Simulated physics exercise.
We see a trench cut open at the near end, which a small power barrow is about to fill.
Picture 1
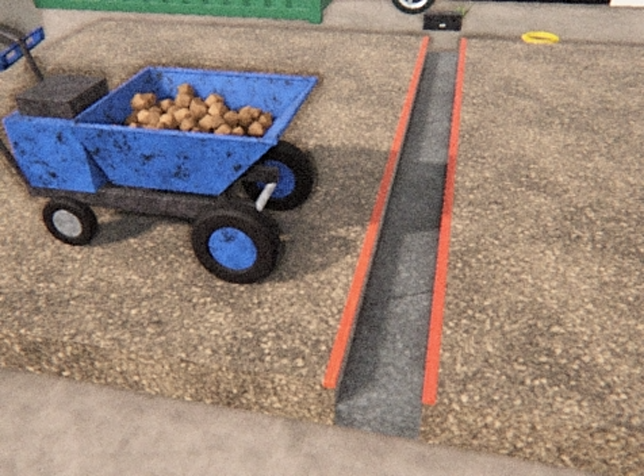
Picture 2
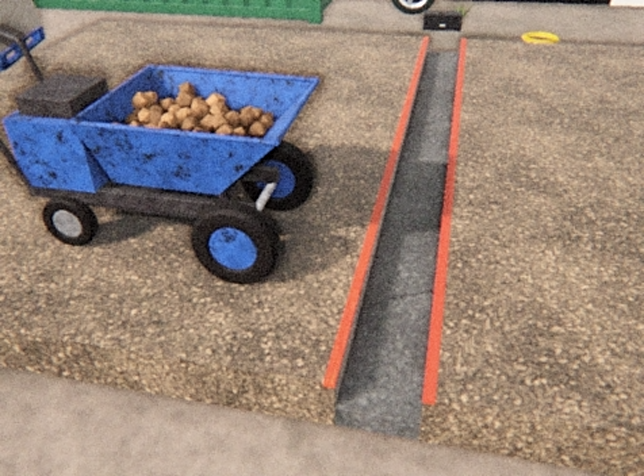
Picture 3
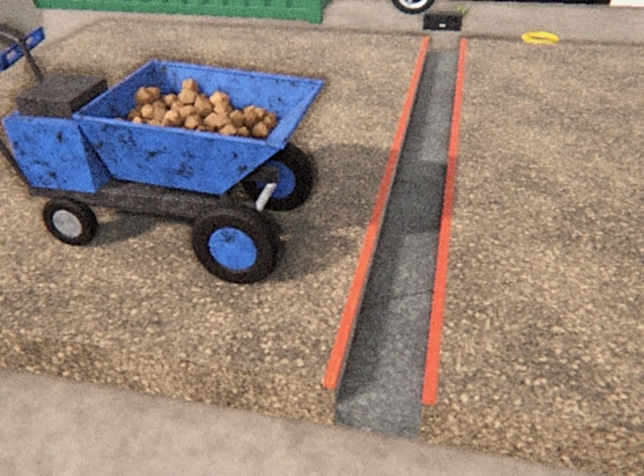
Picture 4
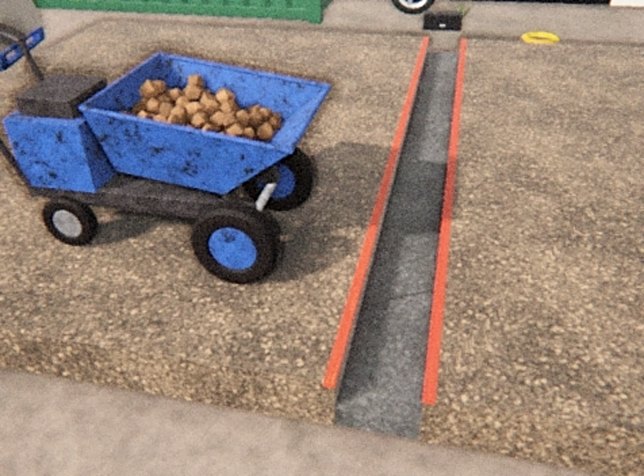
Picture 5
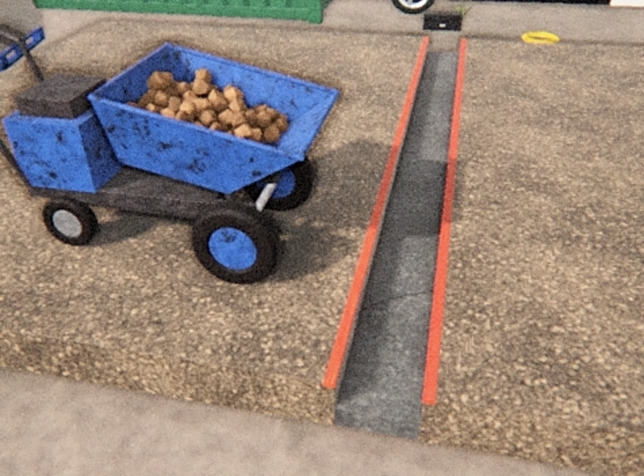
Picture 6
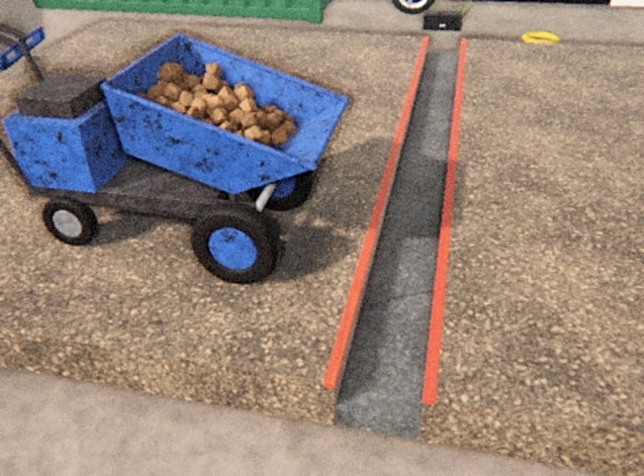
Blue power barrow standing left of a shallow, orange-edged trench, its skip of brown clods slowly tilting up towards the right.
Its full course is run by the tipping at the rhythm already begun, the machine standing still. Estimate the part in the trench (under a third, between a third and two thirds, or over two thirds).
Alright, so the trench is left with a share exceeding two thirds.
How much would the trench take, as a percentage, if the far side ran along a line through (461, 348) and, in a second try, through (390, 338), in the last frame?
100 %, 40 %.
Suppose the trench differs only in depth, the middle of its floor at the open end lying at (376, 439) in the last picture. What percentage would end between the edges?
It works out to some 100 per cent.
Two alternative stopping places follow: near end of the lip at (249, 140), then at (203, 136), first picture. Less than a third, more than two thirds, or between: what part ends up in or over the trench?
Spot one gives over two thirds, spot two gives the middle third.
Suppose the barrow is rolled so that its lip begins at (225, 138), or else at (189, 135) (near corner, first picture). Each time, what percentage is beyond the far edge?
Near 0 % and 0 %.
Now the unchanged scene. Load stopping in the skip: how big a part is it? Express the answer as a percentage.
Estimate: Near 0 %.
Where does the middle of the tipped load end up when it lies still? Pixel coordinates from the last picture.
Last view, centre at rest - approx. (406, 265).
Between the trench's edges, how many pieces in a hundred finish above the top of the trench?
Roughly 25 percent.
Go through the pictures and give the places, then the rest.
In the first frame, lip of the skip at (274, 142), level; top of the load at (184, 118), clay clods; first edge of the trench at (344, 331); far edge at (435, 344), the trench over half as wide as the skip, and shallow for its width.
In the second frame, lip of the skip at (276, 143), level; top of the load at (185, 117).
In the third frame, lip of the skip at (281, 146), tipped barely; top of the load at (185, 114).
In the fourth frame, lip of the skip at (290, 151), tipped a little; top of the load at (191, 110).
In the fifth frame, lip of the skip at (301, 158), tipped a little; top of the load at (176, 111).
In the sixth frame, lip of the skip at (313, 167), tipped clearly; top of the load at (173, 93); first edge of the trench at (344, 331); far edge at (435, 344).
Soon after the last picture, skip tipped steeply; all in the skip.
A little later, skip tipped steeply; about two thirds in the skip; about a quarter in or heaped over the trench; a stray few beyond it; a small part falling.
Later still, skip tipped right over; a stray few in the skip; most in or heaped over the trench; a small part beyond it.
At rest, skip tipped right over; a stray few short of the trench; most in or heaped over the trench; a small part beyond it.
